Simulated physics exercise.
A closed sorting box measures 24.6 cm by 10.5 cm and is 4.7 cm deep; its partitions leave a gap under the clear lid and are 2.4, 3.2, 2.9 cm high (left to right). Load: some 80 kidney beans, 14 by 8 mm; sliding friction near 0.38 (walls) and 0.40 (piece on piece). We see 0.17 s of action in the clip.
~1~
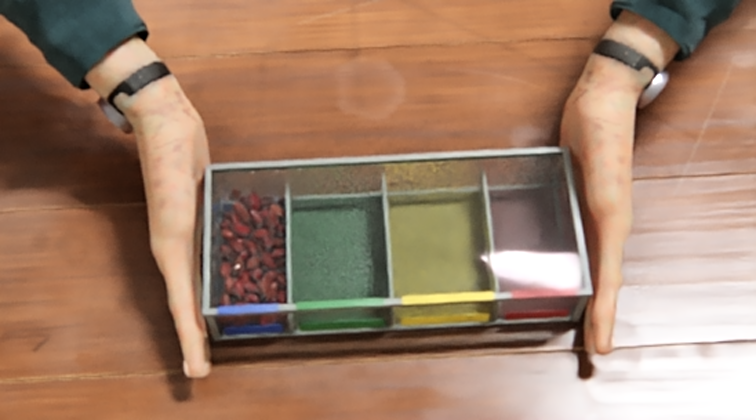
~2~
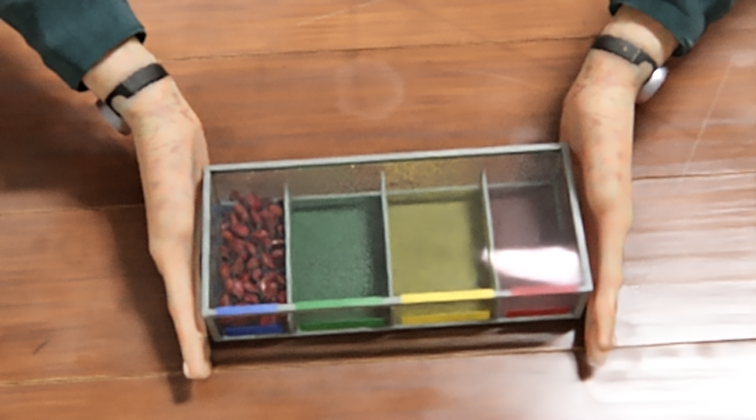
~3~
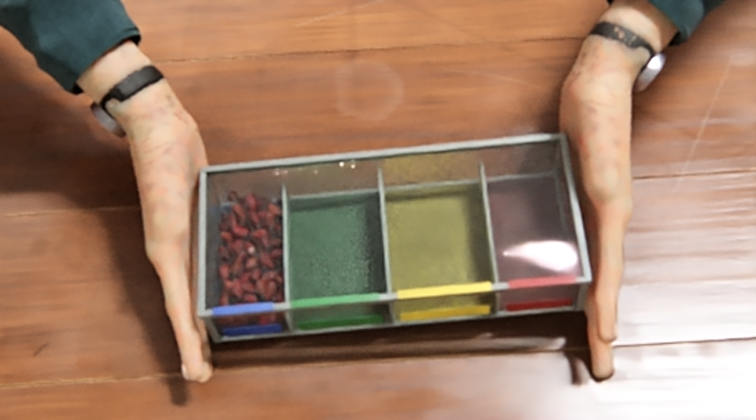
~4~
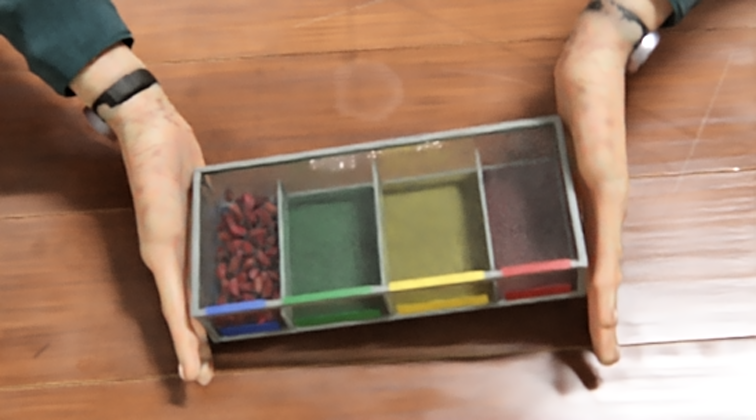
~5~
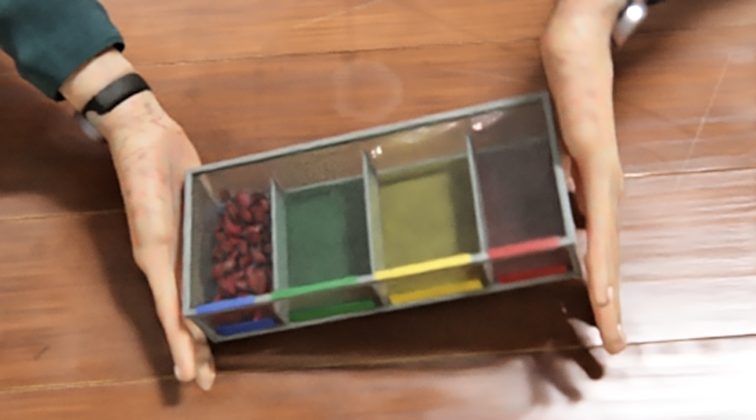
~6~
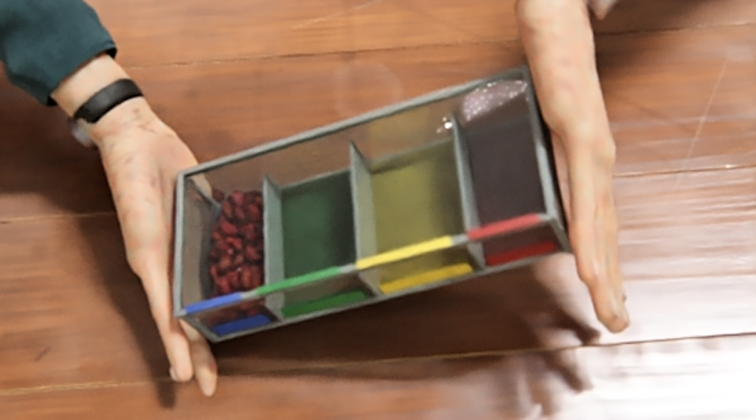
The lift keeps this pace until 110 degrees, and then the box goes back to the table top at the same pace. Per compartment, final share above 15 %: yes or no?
Red no; blue yes; green no; yellow no.
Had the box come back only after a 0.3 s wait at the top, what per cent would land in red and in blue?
Red keeps 0% and blue keeps 100%.
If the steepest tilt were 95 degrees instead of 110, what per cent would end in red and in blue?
You'd find red with 0 % and blue with 100 %.
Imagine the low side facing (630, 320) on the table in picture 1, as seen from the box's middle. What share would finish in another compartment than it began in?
Estimate: Near 100 per cent.
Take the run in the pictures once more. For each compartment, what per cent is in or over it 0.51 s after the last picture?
Per cent by colour: Red 0; blue 100; green 0; yellow 0.
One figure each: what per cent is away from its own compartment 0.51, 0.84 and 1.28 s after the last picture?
Around 0, then 0, then 0.
Then, 0.51 s after the last picture, tilt 109 degrees; blue 100 %.
Then, 0.84 s after the last picture, tilt 46 degrees; blue 100 %.
Then, 1.28 s after the last picture, tilt 0 degrees; blue 100 %.
In the end, red 0 %, blue 100 %, green 0 %, yellow 0 %.
